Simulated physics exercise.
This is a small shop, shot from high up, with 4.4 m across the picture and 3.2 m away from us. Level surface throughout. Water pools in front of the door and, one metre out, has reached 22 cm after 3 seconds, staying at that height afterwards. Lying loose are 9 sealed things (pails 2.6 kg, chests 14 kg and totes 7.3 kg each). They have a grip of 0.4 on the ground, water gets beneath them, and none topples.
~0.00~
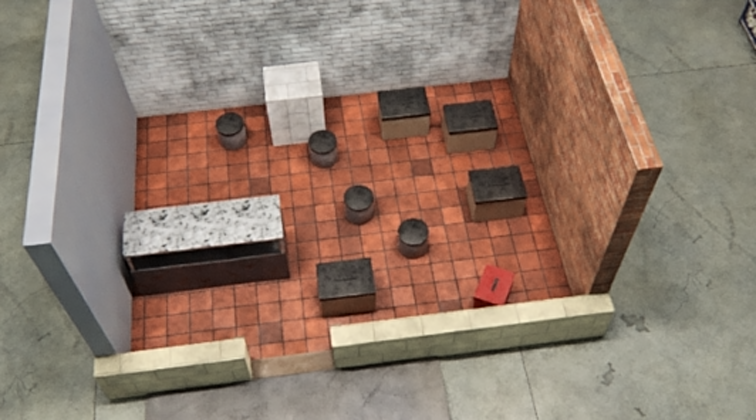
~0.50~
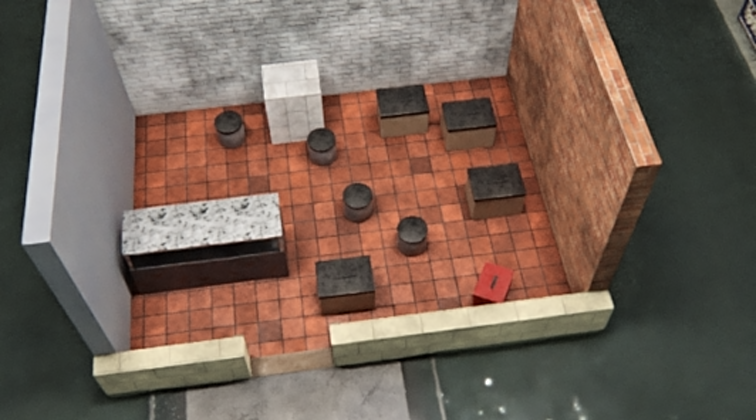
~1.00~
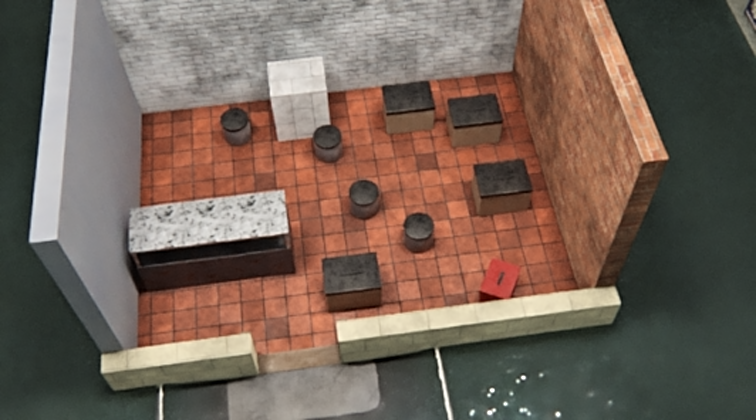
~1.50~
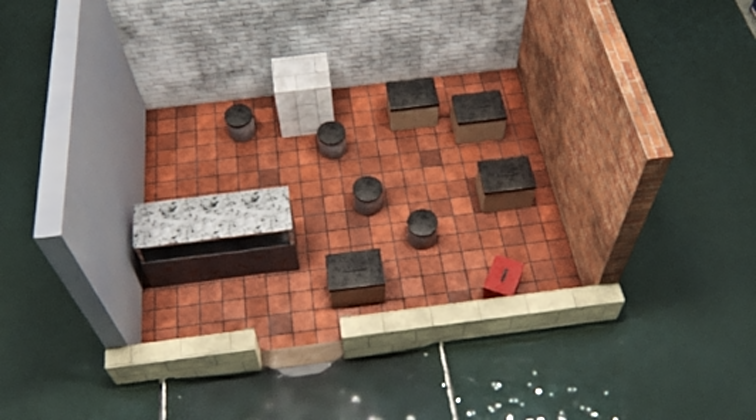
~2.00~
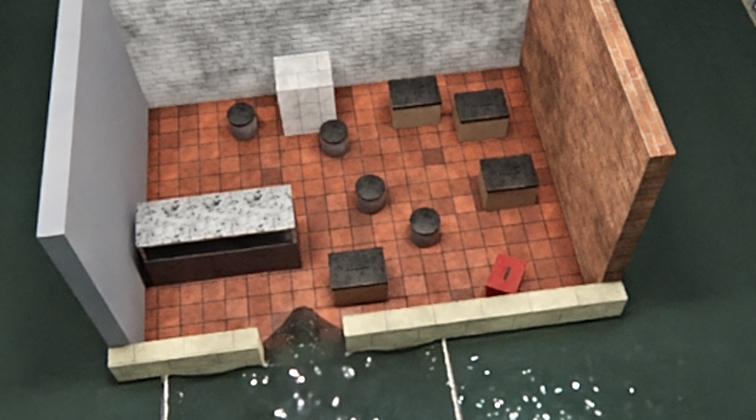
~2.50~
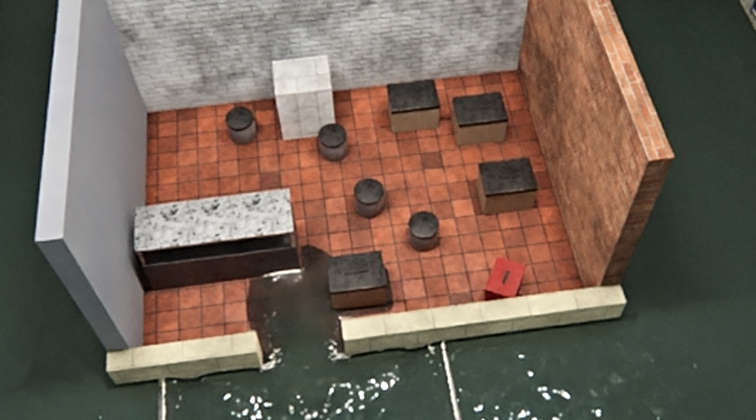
Dark water spreading around a small open-topped shop, then entering through the front doorway onto the tiled floor, the furnishings staying still.
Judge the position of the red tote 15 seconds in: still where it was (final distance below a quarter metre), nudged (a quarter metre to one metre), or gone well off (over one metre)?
The red tote is gone well off.
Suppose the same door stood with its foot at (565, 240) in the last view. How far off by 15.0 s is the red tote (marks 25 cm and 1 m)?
In that case the red tote goes a long way.
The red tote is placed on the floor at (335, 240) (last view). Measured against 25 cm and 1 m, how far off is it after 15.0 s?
What happens is it gets pushed a long way.
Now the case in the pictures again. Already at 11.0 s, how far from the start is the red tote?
Shift: About 10 cm.
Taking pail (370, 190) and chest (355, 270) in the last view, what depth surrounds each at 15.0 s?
Roughly 12 and 12 cm.
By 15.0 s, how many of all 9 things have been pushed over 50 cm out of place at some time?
I make it 9.
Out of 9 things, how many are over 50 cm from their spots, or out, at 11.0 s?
By then 7.
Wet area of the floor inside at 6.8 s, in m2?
At that time the wet patch spans about 11.5 m2.
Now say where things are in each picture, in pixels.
The first picture shows the red tote at (495, 285) rests on the ground; 0.0 m2 under water; 0 of 9 have shifted.
The second picture shows the red tote at (494, 282) rests on the ground; 0.0 m2 under water; 0 of 9 have shifted.
The third picture shows the red tote at (501, 279), on the bottom; water covers 0.0 m2; 0 of 9 have shifted.
The fourth picture shows the red tote at (504, 275) rests on the ground; 0.0 m2 under water; 0 of 9 have shifted.
The fifth picture shows the red tote at (507, 274) rests on the ground; water covers 0.2 m2; 0 of 9 have shifted.
The sixth picture shows the red tote at (506, 277), on the bottom; 0.8 m2 under water; 0 of 9 have shifted.
After 3.5 s the red tote is near (506, 277), 0.0 m from its start, aground; 0 afloat.
After 6.8 s the red tote is near (506, 277), 0.0 m from its start, aground; 1 afloat.
After 11.0 s the red tote is near (494, 278), 0.1 m from its start, afloat; 9 afloat.
After 15.0 s the red tote is near (348, 125), 2.5 m from its start, afloat; 9 afloat.
